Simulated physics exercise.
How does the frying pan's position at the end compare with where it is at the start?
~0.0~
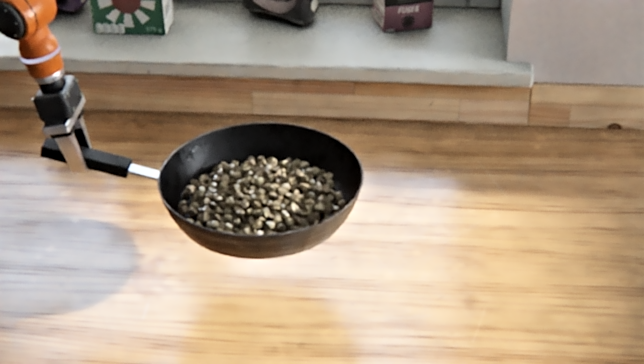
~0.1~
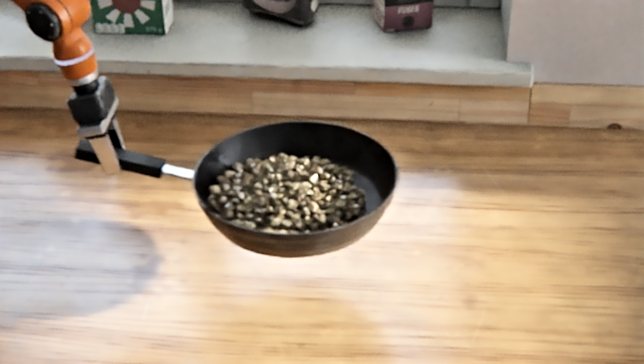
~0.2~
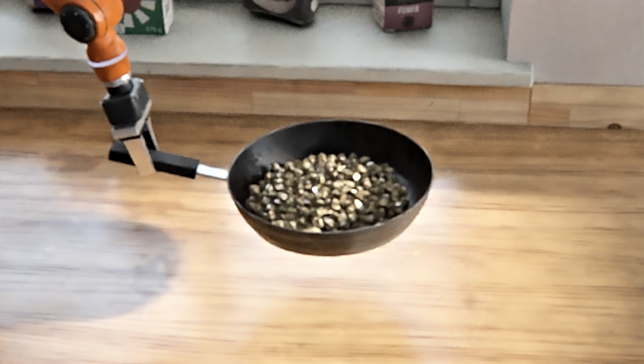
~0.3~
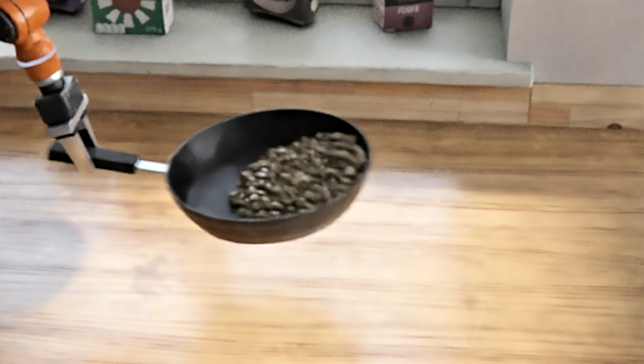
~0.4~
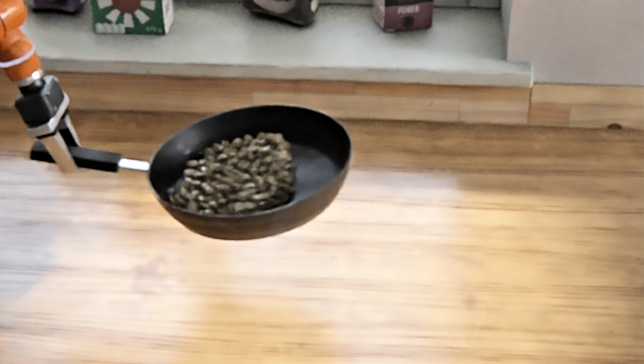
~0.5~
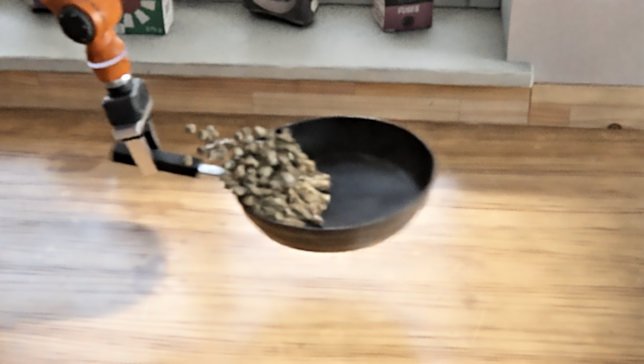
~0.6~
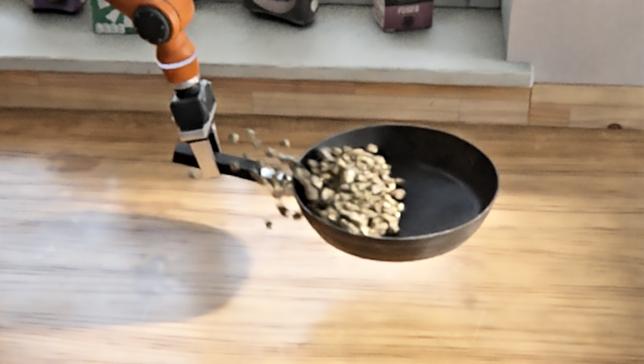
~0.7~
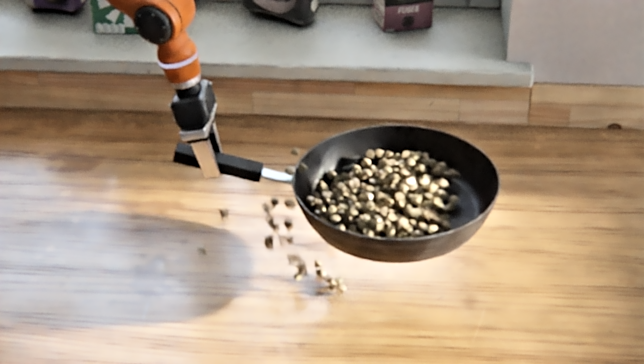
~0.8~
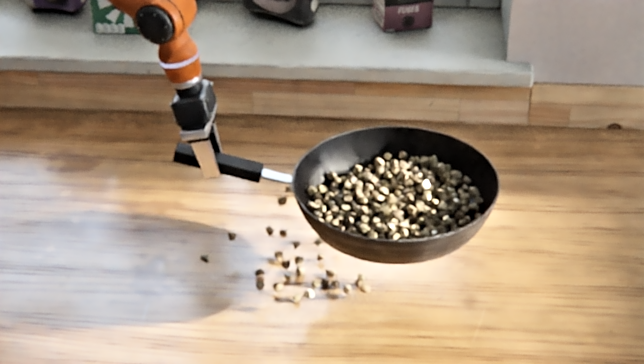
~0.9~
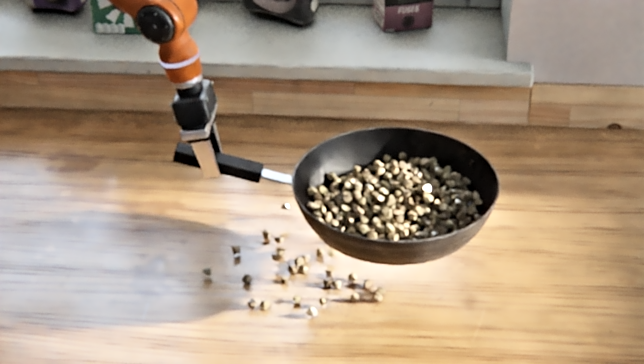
The frying pan ends up clearly farther to the right than where it starts, at about the same height above the table.
